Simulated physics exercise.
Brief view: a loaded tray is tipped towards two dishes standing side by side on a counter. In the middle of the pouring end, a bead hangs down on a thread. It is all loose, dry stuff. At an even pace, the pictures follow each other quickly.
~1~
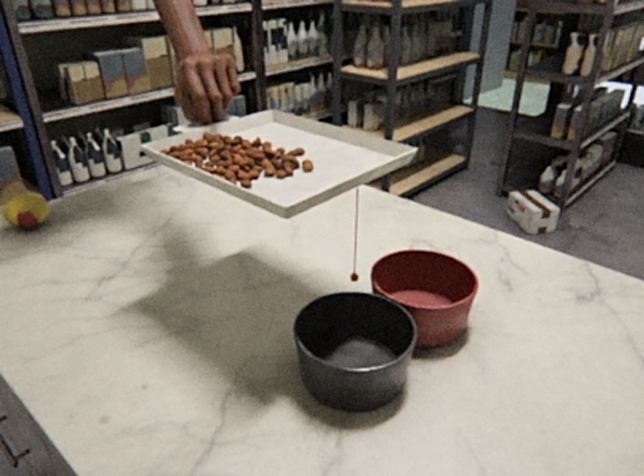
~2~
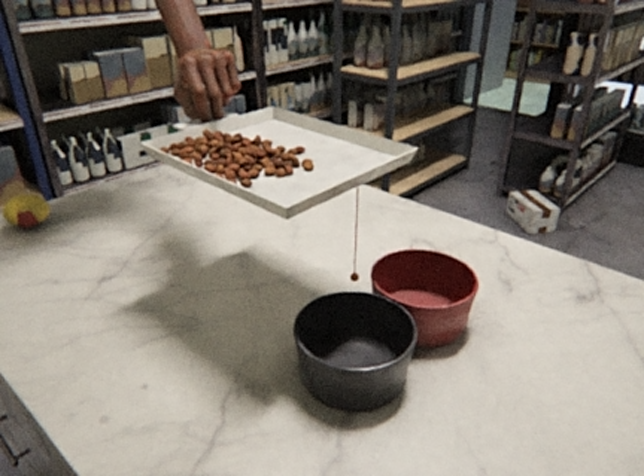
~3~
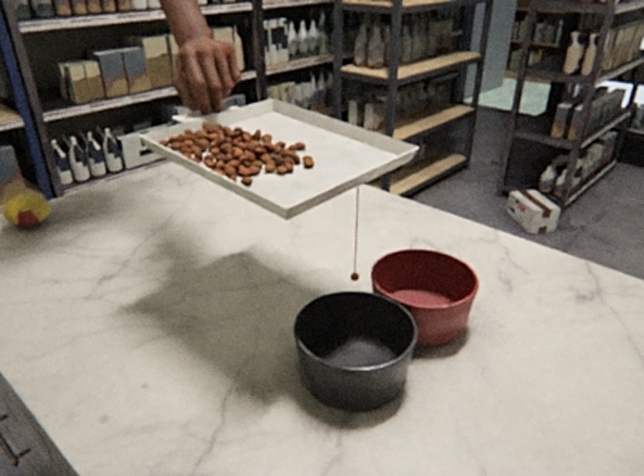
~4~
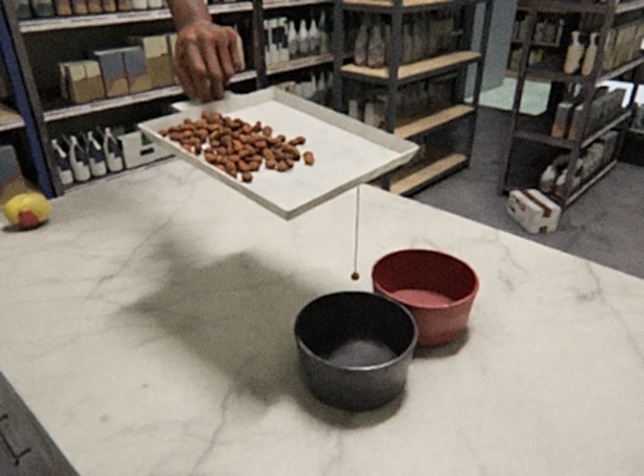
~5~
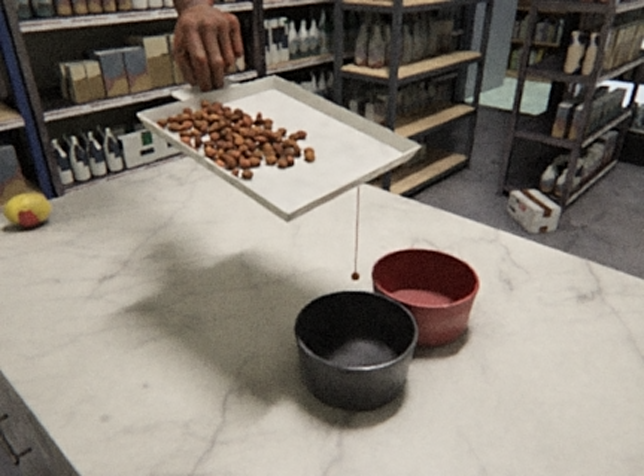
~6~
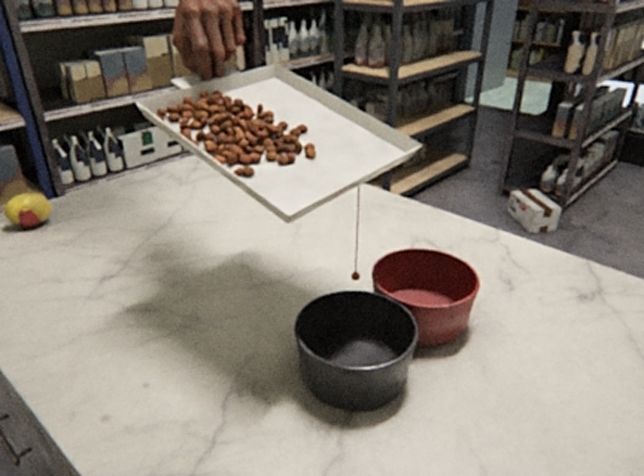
A hand gradually raises the back of a white tray holding brown kibble-like pieces, tilting it toward a black bowl and a red bowl on a marble counter, while a small bead hangs nearly motionless from the tray's front edge.
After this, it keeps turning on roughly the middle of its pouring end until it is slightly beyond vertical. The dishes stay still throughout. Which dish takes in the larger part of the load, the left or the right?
The left dish.
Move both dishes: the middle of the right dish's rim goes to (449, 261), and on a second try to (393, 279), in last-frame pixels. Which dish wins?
Result for the first try: The dish on the left side; for the second: The dish on the left side.
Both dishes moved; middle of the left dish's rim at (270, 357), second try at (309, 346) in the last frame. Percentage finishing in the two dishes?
Roughly 90 % and then 90 %.
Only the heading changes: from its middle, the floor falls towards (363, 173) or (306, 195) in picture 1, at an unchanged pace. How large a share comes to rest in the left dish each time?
Roughly 10 percent, then 50 percent.
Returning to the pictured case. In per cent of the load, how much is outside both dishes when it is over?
Around 20 in a hundred.
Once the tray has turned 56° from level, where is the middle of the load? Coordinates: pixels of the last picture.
Roughly at (315, 197).
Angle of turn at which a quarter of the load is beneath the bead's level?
Angle reached: About 65°.
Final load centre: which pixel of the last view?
Near pixel (345, 377).
Just after the last frame, tray tipped steeply; the larger part on the tray; just a few in the left dish; just a few outside both; roughly a quarter in the air.
A moment on, tray tipped right over; about a tenth on the tray; roughly half in the left dish; roughly a quarter outside both; roughly a quarter in the air.
Further on, tray tipped past a quarter turn; the larger part in the left dish; roughly a quarter outside both.
When it is over, tray tipped past a quarter turn; the larger part in the left dish; not one in the right dish; roughly a quarter outside both.
